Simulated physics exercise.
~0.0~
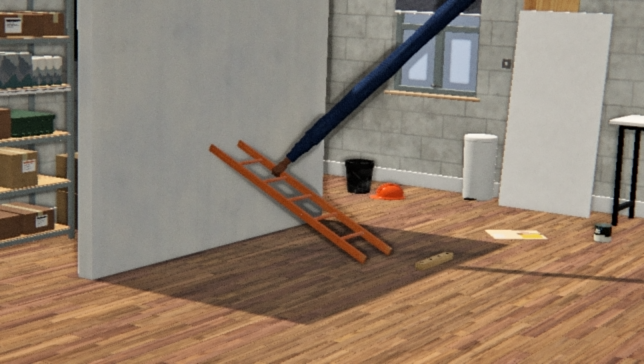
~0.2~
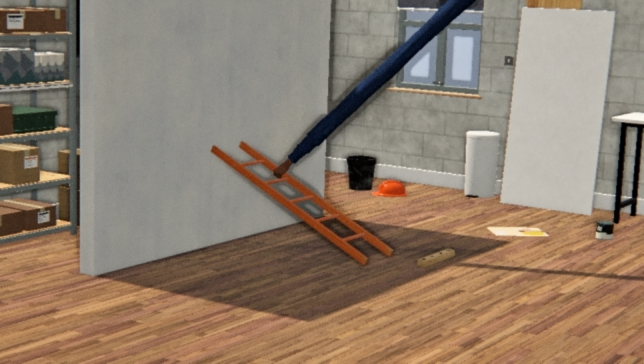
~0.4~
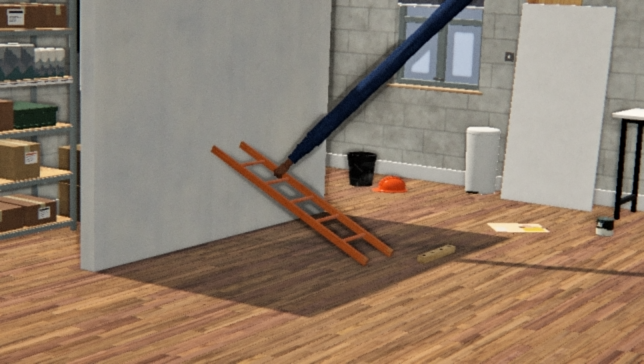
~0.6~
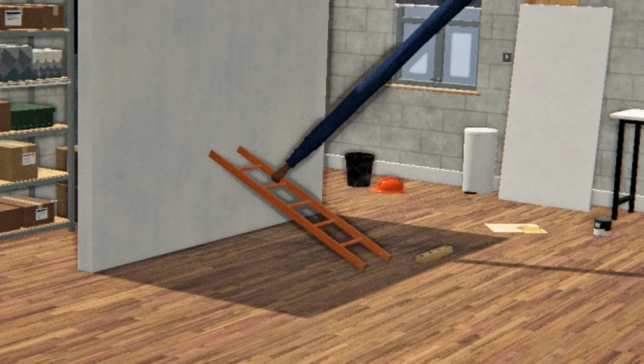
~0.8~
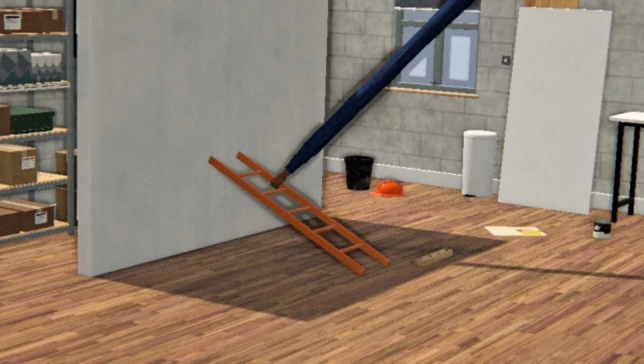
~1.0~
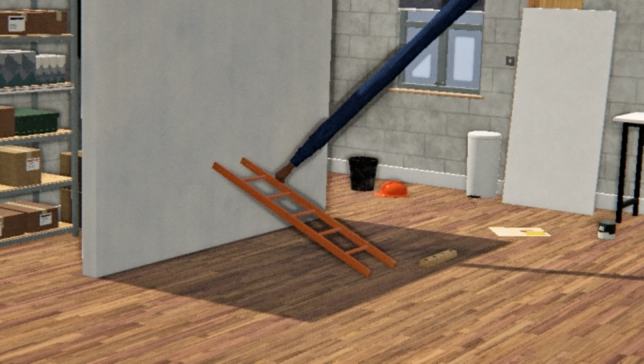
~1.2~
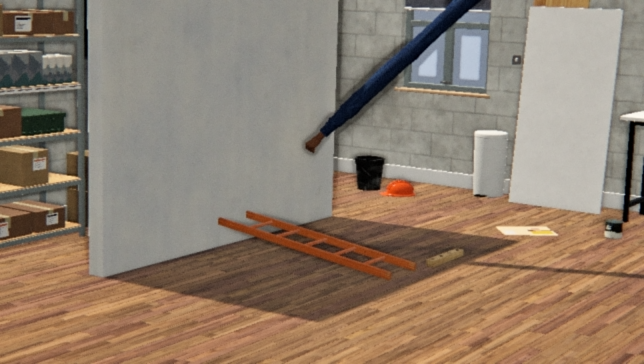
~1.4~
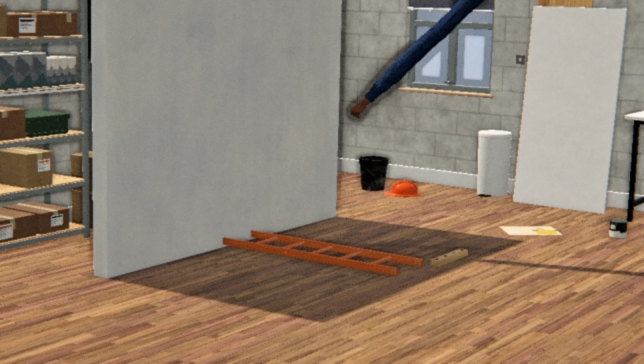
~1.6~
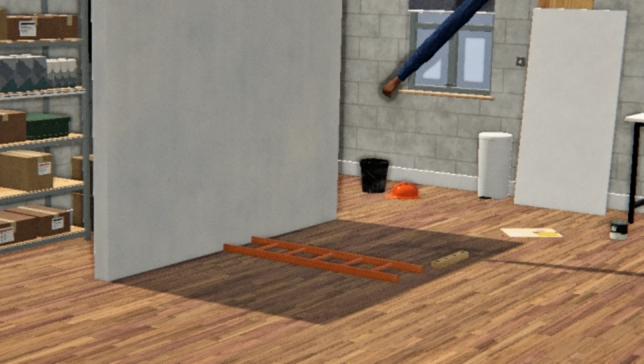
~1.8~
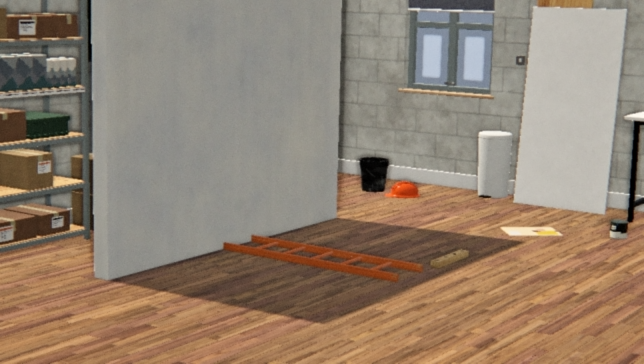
In a storeroom with a wooden floor, a dark blue arm held an orange ladder-like gate at a slant near a big pale wall, then let go and drew back, and the gate dropped and ended up lying flat beside a small wooden batten.
